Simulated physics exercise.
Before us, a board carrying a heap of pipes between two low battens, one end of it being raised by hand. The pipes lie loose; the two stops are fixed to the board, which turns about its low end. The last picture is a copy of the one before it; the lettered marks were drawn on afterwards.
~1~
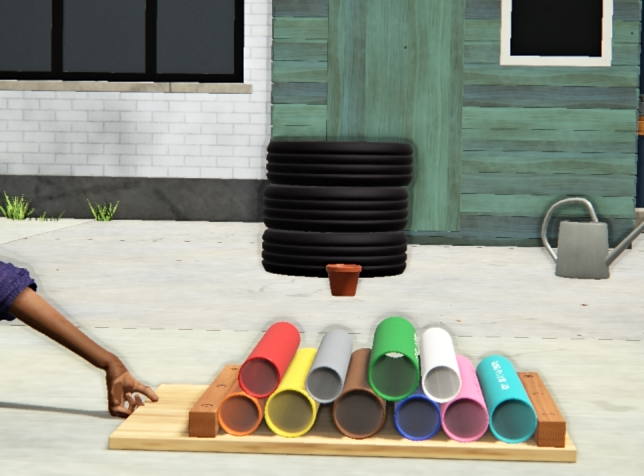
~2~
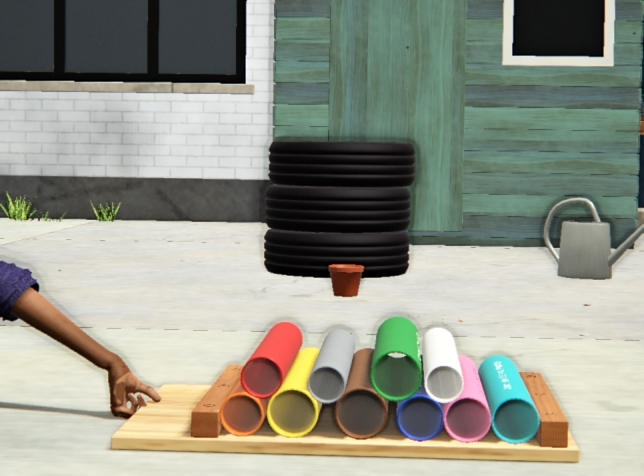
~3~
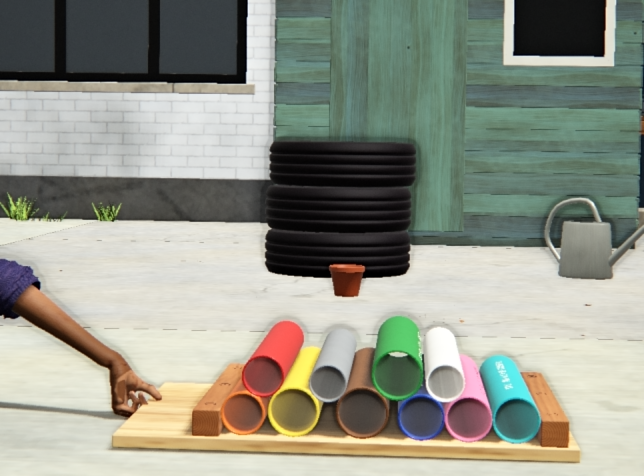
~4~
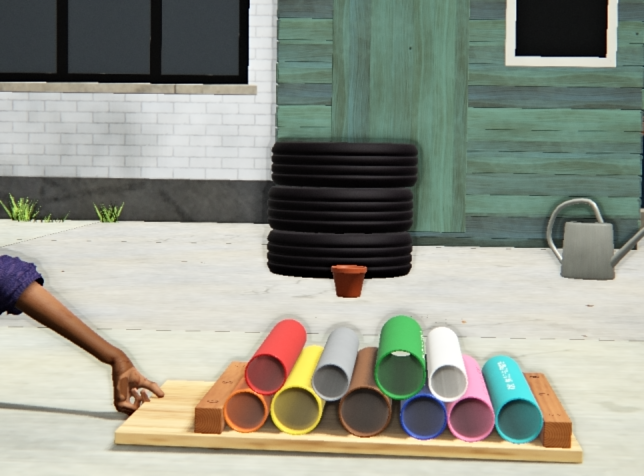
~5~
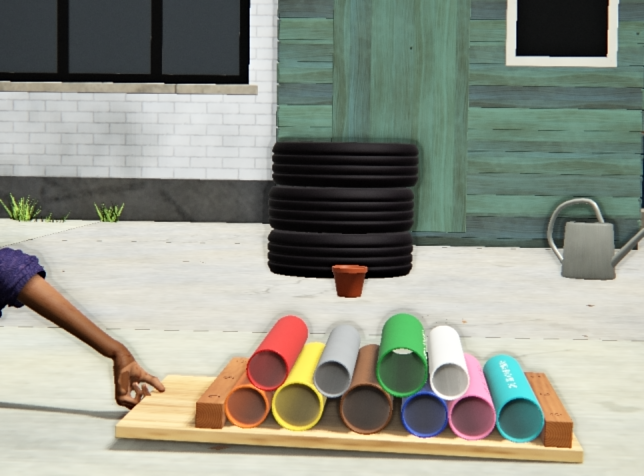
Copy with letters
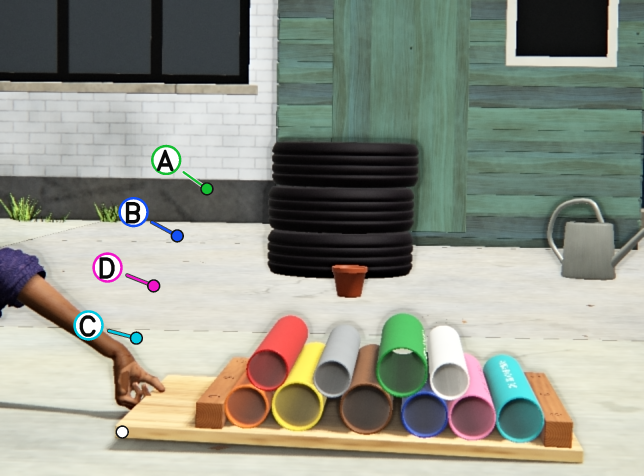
A hand slowly raises the left end of a board holding colourful pipes very slightly.
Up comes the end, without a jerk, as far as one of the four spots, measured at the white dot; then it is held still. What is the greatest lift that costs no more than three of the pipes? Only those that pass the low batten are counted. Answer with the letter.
Raise it to A.
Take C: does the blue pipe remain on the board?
Yes, with C.
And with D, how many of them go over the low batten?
With D, none.
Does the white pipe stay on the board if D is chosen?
Yes, with D.
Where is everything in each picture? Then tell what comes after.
In the first frame, board (347, 407); orange pipe (239, 415); yellow pipe (290, 412).
In the second frame, yellow pipe (292, 413); brown pipe (361, 414).
In the third frame, board (351, 406); orange pipe (243, 414); yellow pipe (294, 412); green pipe (397, 375).
In the fourth frame, board (353, 405); orange pipe (245, 411); yellow pipe (296, 410).
In the fifth frame, board (354, 402); orange pipe (246, 407); yellow pipe (297, 406).
On the marked copy, A at (207, 189); B at (177, 236); C at (136, 338); D at (154, 286); the white dot at (122, 432).
Following A. Soon after the start, board at 19°.
Later, board at 34°.
In the end, board at 34°, two over the low batten (green, white).
As for the rest, B two over the low batten (green, white); C none over the low batten; D none over the low batten.
